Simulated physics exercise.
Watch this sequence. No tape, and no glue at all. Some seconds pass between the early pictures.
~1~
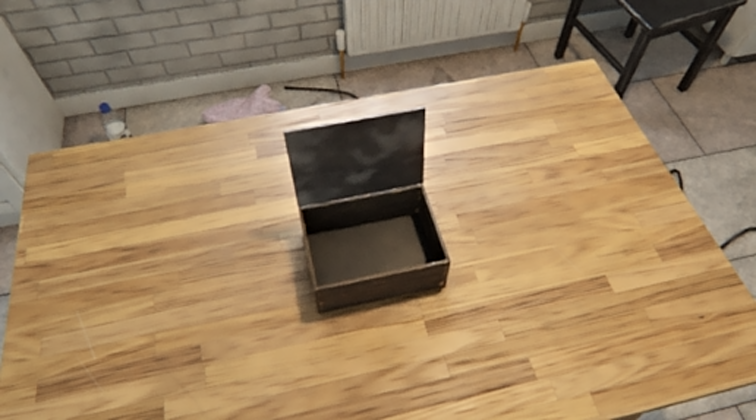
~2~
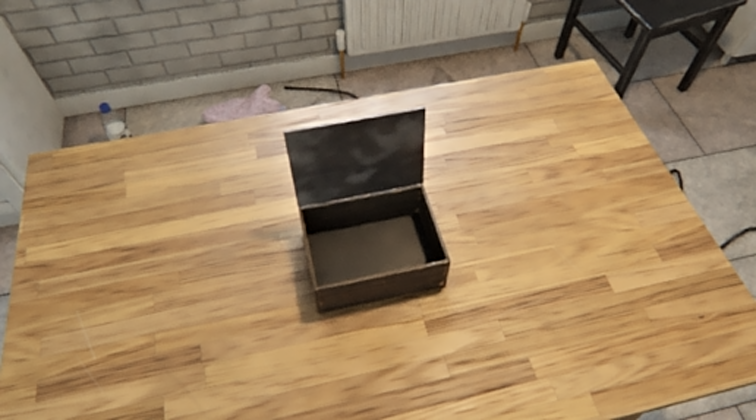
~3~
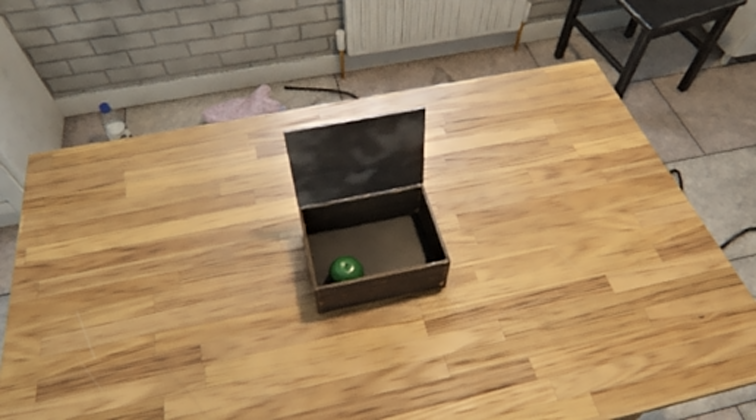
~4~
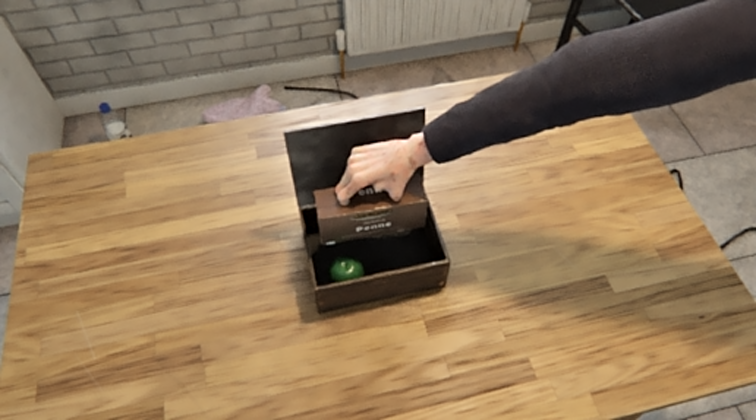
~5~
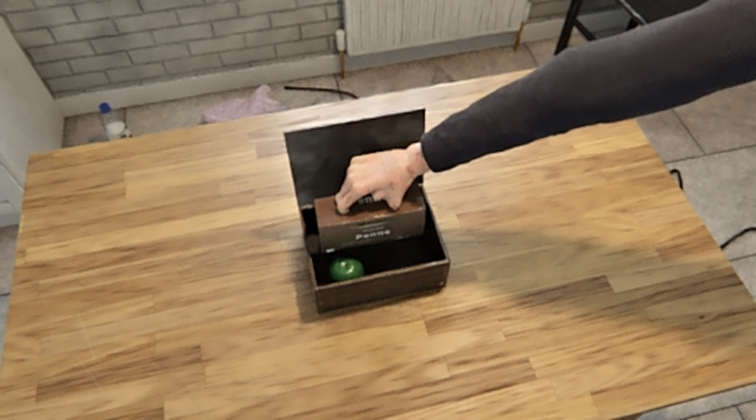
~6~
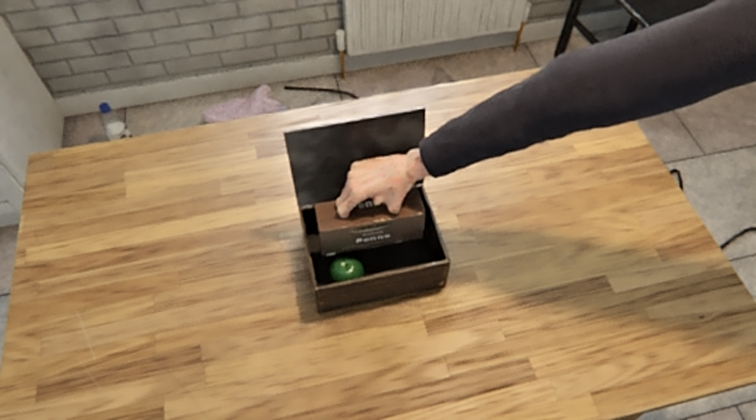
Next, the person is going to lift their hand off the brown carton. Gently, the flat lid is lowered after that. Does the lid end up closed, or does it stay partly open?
The lid ends up closed.
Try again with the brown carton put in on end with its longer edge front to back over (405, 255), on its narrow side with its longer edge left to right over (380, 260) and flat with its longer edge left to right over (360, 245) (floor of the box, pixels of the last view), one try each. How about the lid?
With the first placement it doesn't close, with the second it closes properly, and with the third it closes properly.
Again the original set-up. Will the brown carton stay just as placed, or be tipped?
By the end the brown carton has kept its angle.
Then, 0.70 s past the last view, brown carton displaced a little near (370, 236); green apple displaced a little.
Then, 1.60 s past the last view, lid 56° above the rim; brown carton displaced a little near (370, 236).
Then, 2.00 s past the last view, lid 11° above the rim; brown carton displaced a little near (370, 236).
Finally, lid shut; moved from the start, brown carton; green apple still in place. Final places as the last picture's camera would see them, brown carton near (370, 236).
